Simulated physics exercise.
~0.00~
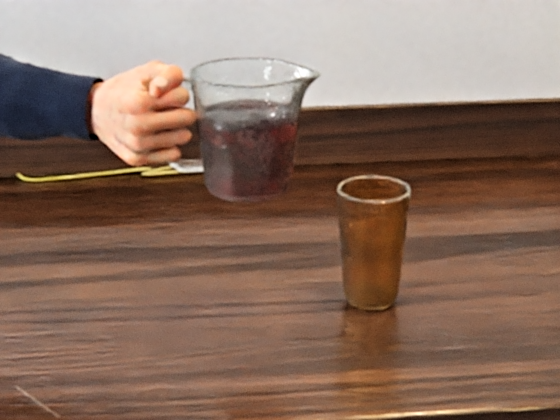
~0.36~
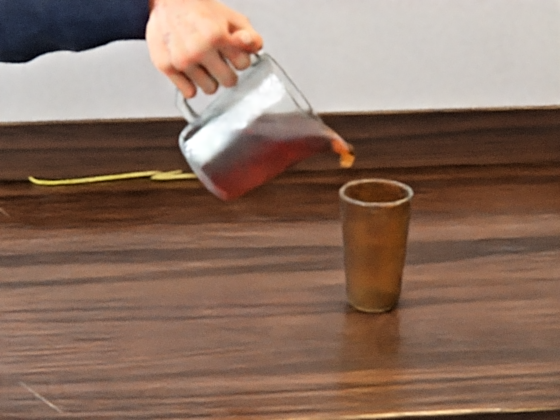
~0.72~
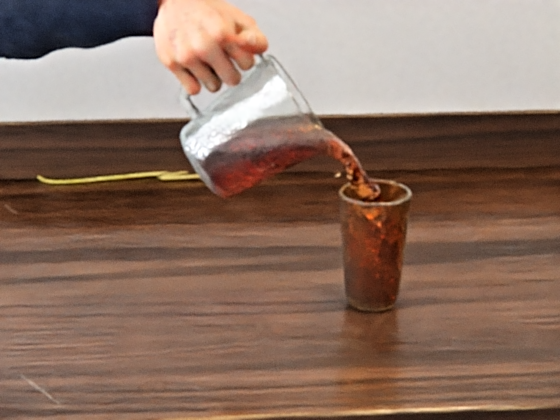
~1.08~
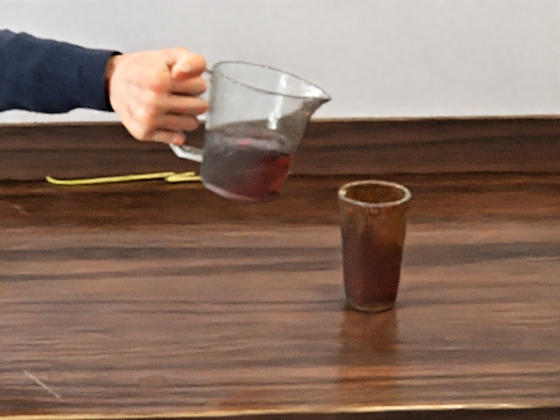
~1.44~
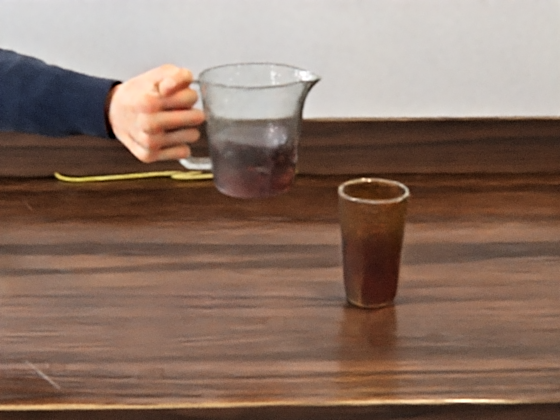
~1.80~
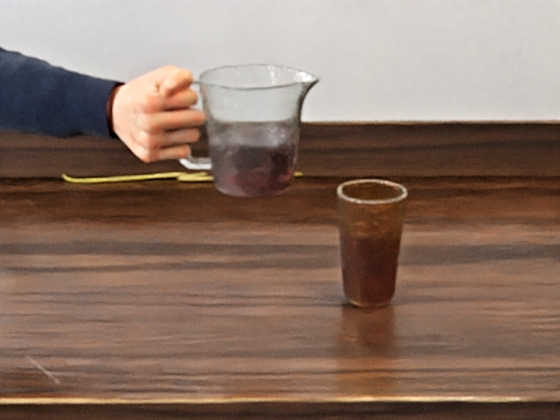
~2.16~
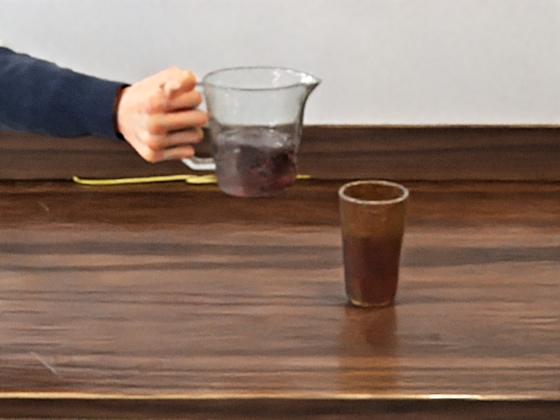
On a dark wooden worktop, a hand tipped a clear measuring jug to the right and poured reddish-brown tea into a slim glass, then brought the jug level again, leaving the glass partly filled and some tea still in the jug.
